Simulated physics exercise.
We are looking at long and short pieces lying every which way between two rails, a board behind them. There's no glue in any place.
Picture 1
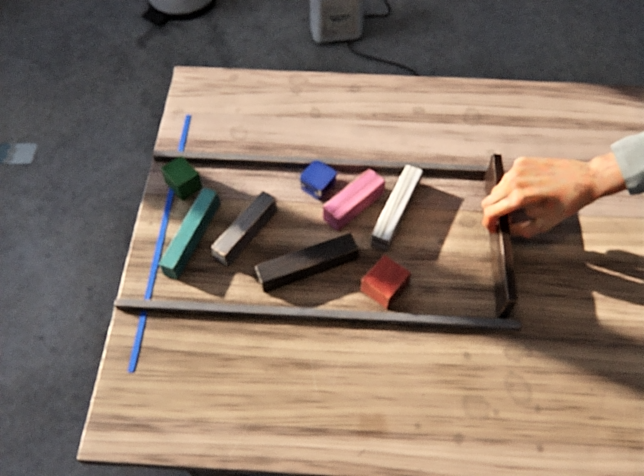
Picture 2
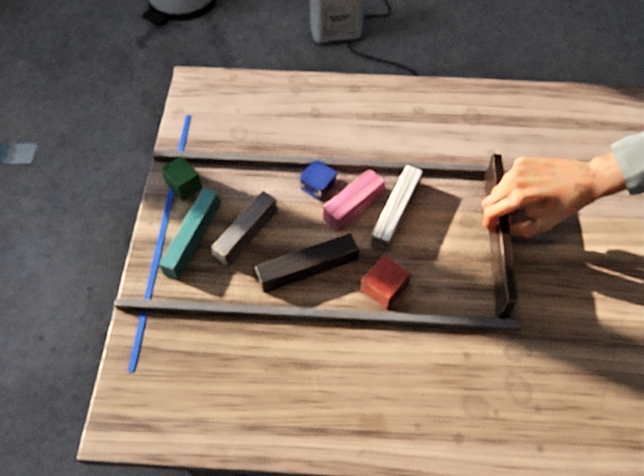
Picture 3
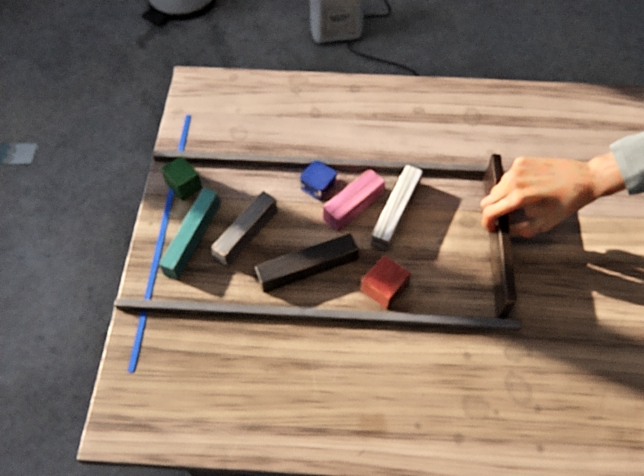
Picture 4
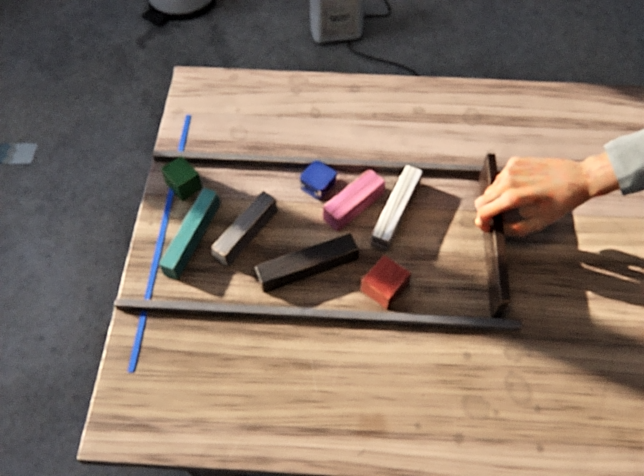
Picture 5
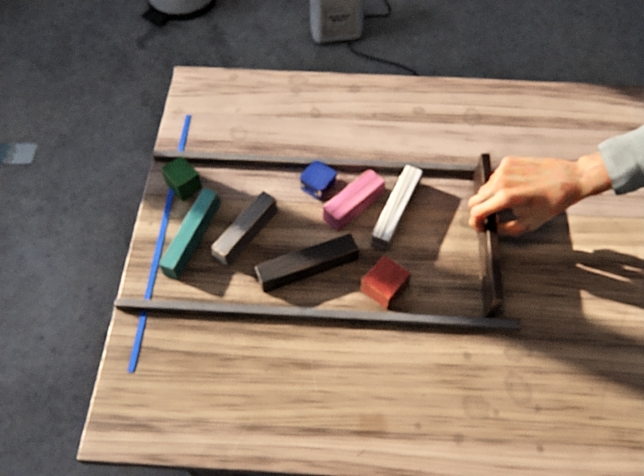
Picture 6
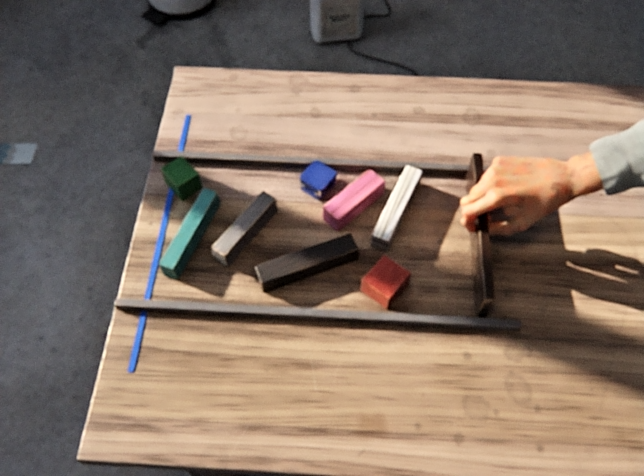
On a wooden table, long and short coloured pieces lie at various angles between two dark rails, with a strip of blue tape at the left. A hand holds a dark upright board at the right, barely moving at first, then slides it slightly left while the pieces stay still.
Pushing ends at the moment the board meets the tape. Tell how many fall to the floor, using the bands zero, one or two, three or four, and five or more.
The ones that fall? Five or more of them, I think.
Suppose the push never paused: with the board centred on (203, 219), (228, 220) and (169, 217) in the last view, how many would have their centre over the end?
1; 0; 5.
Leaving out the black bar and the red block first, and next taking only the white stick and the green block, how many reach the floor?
4 for the first case, 4 for the second.
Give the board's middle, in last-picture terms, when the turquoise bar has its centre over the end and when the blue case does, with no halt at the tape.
The middle is at (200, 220) when it's the turquoise bar, and at (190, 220) when it's the blue case.
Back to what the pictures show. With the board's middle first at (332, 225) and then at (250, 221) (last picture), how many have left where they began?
The number moved is 5 and then 8.
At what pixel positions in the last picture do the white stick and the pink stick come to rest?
The white stick at (159, 196), the pink stick at (141, 186).
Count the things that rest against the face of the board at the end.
In total, 2.
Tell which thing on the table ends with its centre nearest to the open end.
The one out in front is the pink stick.
Soon after, none off yet; green block at rest near (182, 178); turquoise bar at rest near (191, 233); grey bar at rest near (246, 228).
In the end, the number that fall off is five or more; gone, blue case, black bar, grey bar, turquoise bar and green block.
